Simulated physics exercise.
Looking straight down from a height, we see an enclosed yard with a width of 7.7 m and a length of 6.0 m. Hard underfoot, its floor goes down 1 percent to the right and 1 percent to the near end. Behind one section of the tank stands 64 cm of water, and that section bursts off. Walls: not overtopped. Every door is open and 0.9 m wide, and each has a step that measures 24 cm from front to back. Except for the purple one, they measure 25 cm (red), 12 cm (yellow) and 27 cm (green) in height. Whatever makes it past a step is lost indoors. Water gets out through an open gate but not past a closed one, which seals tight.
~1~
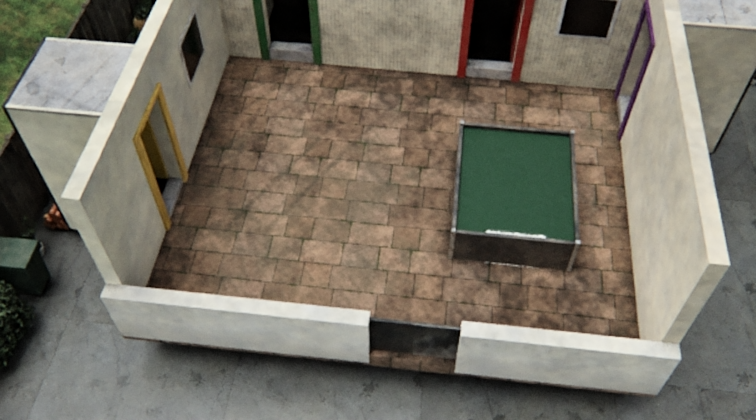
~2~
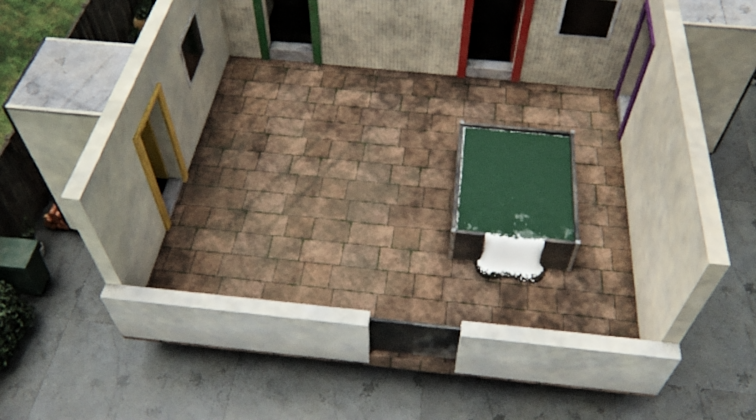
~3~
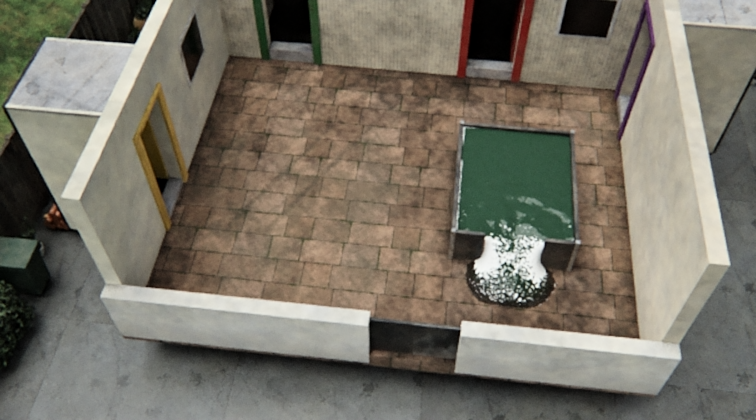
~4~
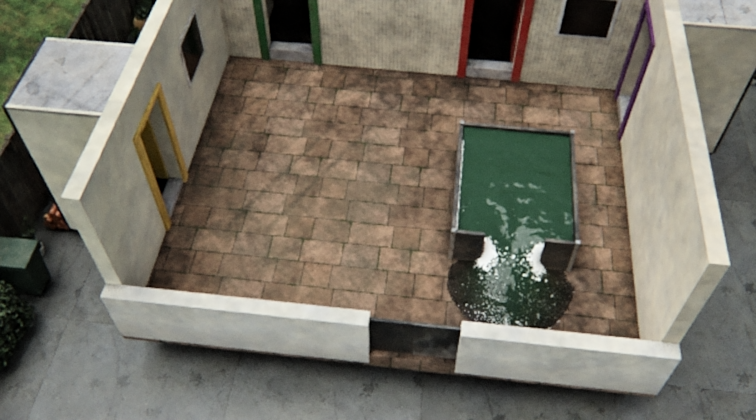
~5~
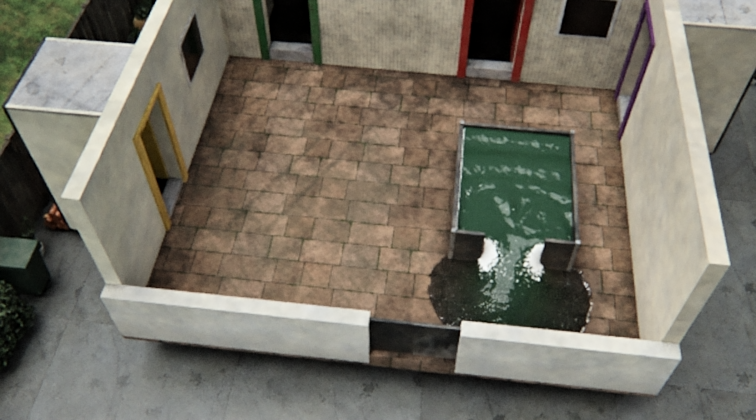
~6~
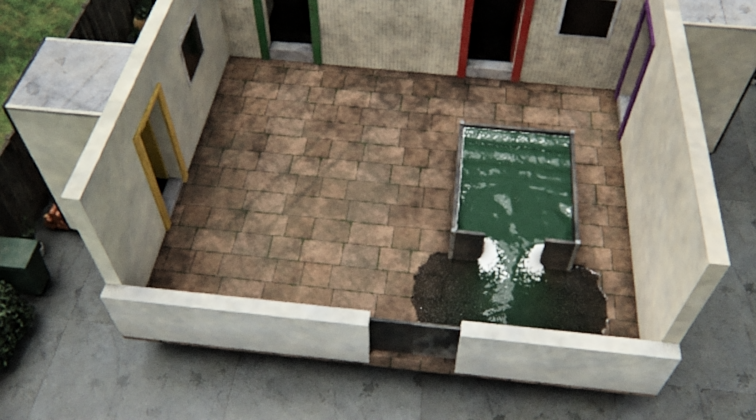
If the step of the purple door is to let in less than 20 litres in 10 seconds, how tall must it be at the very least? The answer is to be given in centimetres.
At the very least, close to 12 cm.
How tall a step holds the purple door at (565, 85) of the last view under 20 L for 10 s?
It needs roughly 11.0 cm.
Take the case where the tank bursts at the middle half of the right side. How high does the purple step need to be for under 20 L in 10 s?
A height of around 13.5 cm.
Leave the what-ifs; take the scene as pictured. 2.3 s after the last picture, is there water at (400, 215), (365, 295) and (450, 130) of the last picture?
In the order asked: Untouched, soaked, untouched.
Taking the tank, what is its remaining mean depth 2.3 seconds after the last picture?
I'd put it at some 33 centimetres on average.
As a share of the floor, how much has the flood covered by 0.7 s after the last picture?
Near 10 per cent of the open floor.
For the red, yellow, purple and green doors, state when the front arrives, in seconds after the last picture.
Red: 4.0 s; yellow: 3.0 s; purple: 2.8 s; green: 6.0 s.
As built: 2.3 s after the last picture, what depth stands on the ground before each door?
In cm - red: 0, yellow: 0, purple: 0, green: 0.
Then, 0.7 s after the last picture water covers 10 % of the floor, deepest (40 cm) near (512, 345); it has not reached the purple door.
Then, 2.3 s after the last picture water covers 35 % of the floor, deepest (35 cm) near (635, 370); it has not reached the purple door.
Then, 9.3 s after the last picture water covers 100 % of the floor, deepest (14 cm) near (622, 368); 11 cm at the purple door, 5 litres in over its 16 cm step.
At the purple door as built, the water peaked near 14 cm, 5.7 s after the last picture.
Run again over the same 10 s with other heights there, 32 litres in over 10.5 cm, 11 litres over 14 cm. The limit of 20 litres is kept from about 12 cm up.
